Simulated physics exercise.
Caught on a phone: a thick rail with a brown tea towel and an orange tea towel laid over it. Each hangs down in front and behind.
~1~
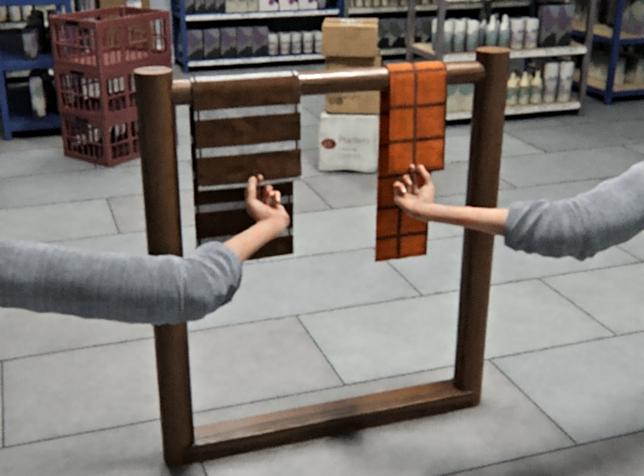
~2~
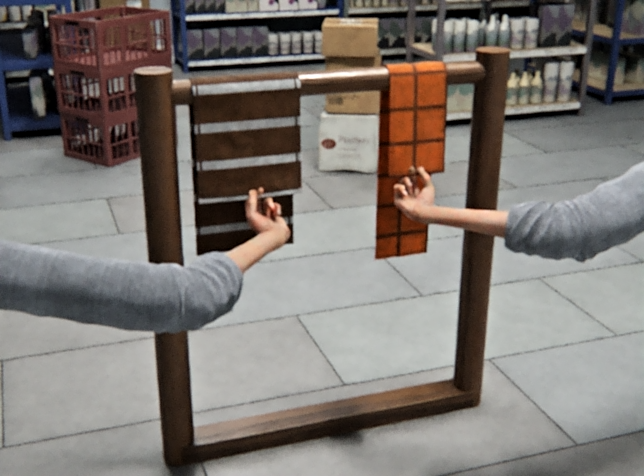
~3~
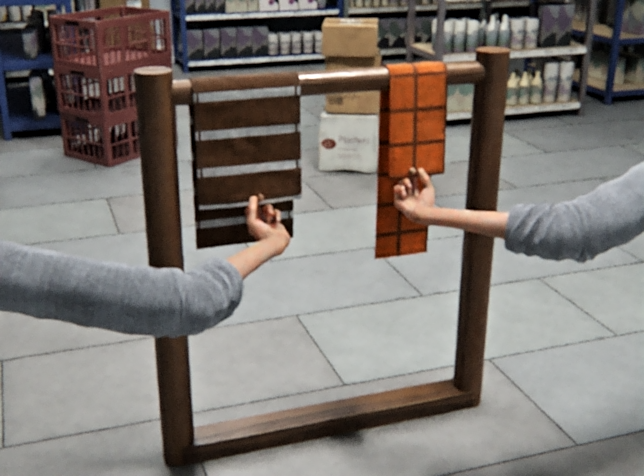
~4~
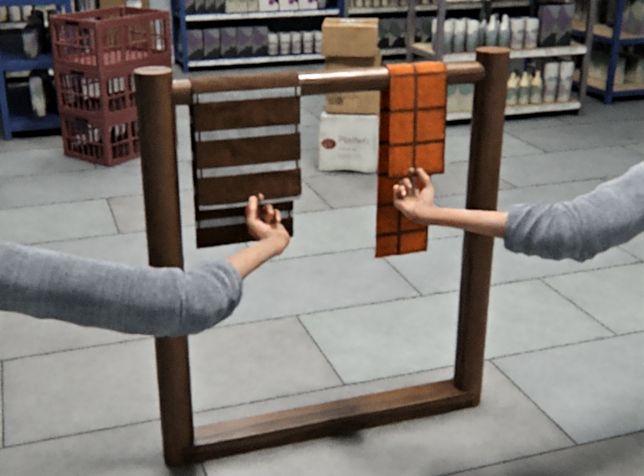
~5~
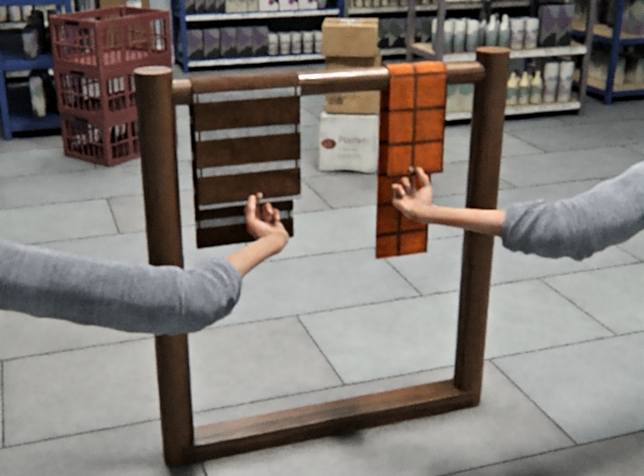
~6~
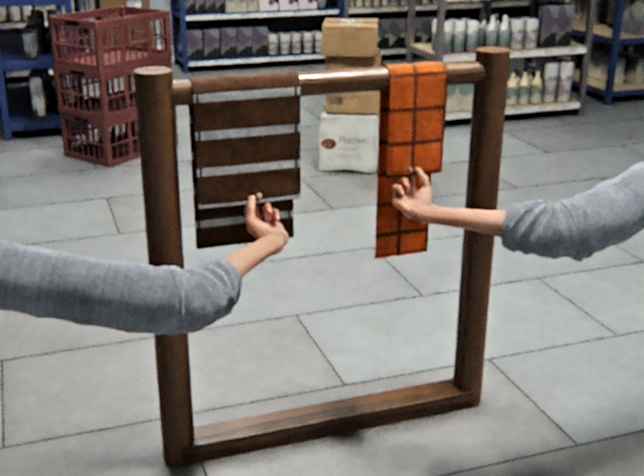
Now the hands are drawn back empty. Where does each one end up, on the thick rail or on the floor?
The brown tea towel stays on; the orange tea towel hangs there.
Then, 0.58 s later than the last view, brown tea towel at rest on the rail; orange tea towel at rest on the rail.
Finally, brown tea towel at rest on the rail; orange tea towel at rest on the rail. The brown tea towel hangs there and the orange tea towel keeps its place.
